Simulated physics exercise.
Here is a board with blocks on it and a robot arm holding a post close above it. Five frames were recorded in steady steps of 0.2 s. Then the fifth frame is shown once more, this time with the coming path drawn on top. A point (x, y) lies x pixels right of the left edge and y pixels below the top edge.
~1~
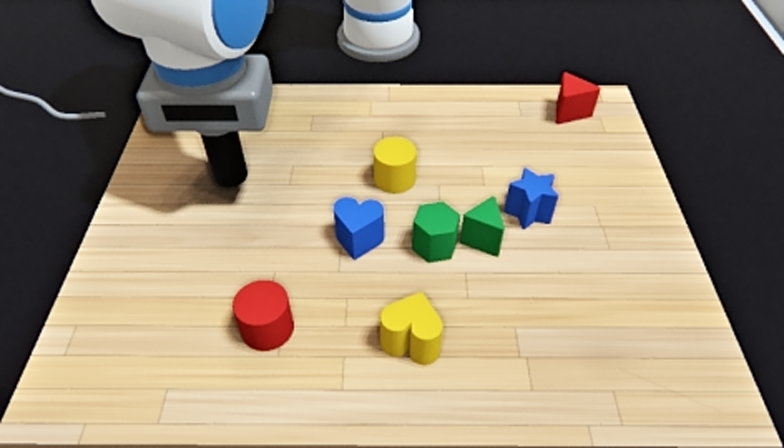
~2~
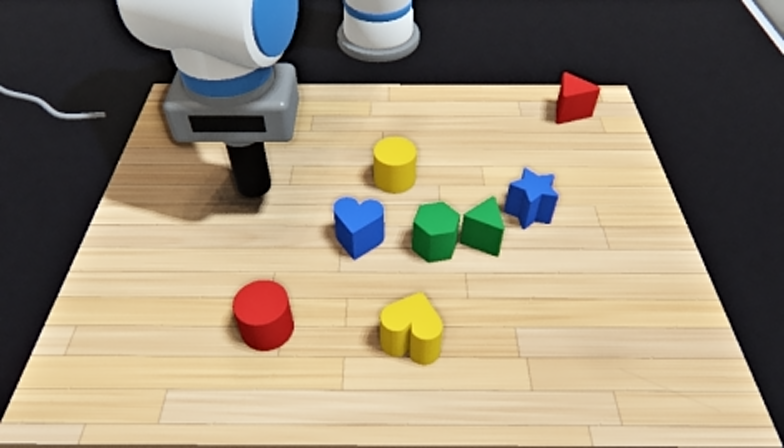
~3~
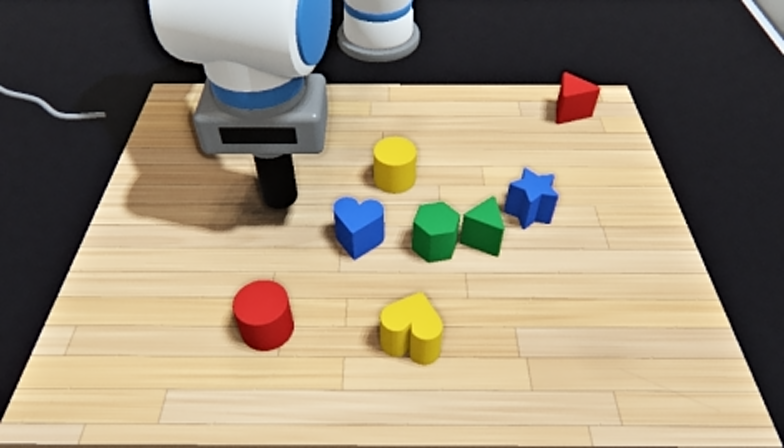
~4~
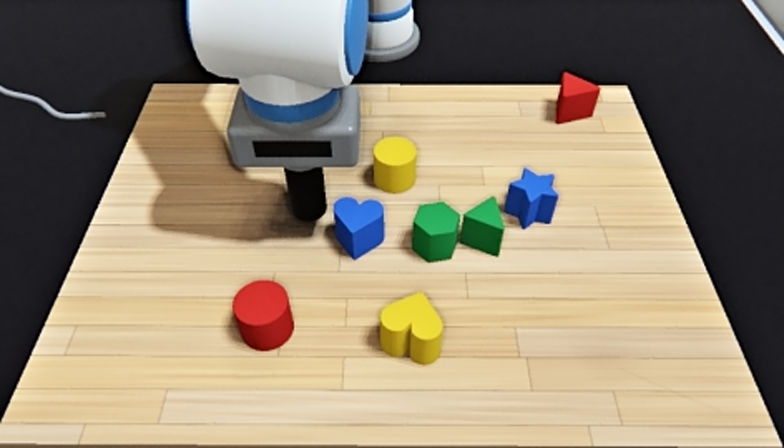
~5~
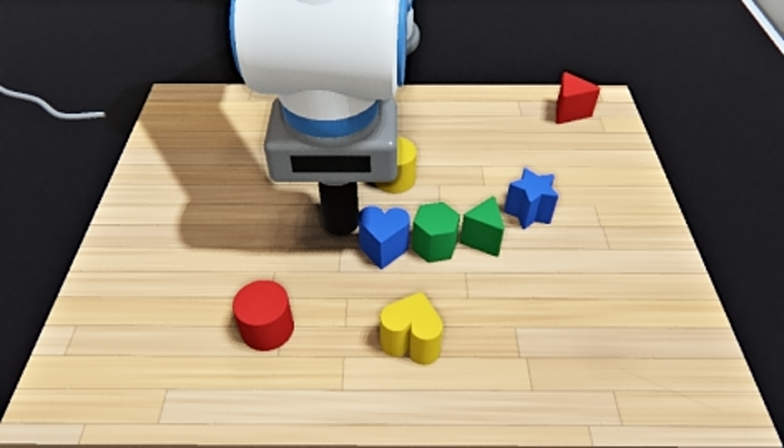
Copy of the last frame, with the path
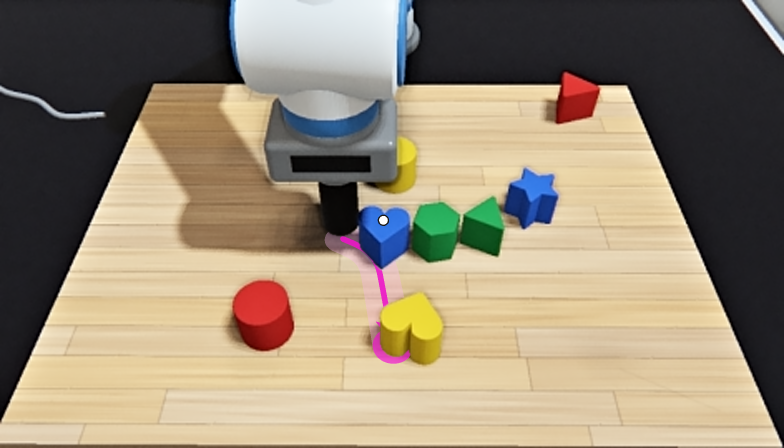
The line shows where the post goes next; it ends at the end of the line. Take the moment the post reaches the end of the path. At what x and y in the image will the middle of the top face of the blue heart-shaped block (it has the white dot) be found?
Roughly at (430, 251).
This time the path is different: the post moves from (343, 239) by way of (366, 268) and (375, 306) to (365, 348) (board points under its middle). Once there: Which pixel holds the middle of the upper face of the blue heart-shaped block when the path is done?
At pixel (419, 247).
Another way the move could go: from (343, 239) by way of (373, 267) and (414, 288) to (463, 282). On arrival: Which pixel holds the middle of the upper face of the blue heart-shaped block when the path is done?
(516, 252)
The line goes from (343, 239) over (376, 263) and (385, 301) to (393, 345); the dot is on the blue heart-shaped block.
What follows on the original path. One third of the way, post at (376, 248); blue heart-shaped block at (421, 243); green hexagon at (460, 221), turned 60° anticlockwise; green triangular piece at (495, 210), turned 20° clockwise.
Two thirds of the way, post at (385, 288); blue heart-shaped block at (430, 251), turned 30° anticlockwise; green hexagon at (461, 222), turned 60° anticlockwise; green triangular piece at (495, 210), turned 20° clockwise.
At the end, post at (393, 331); blue heart-shaped block at (430, 251), turned 30° anticlockwise; yellow heart-shaped block at (431, 344), turned 30° anticlockwise; green hexagon at (461, 222), turned 60° anticlockwise; green triangular piece at (495, 210), turned 20° clockwise.
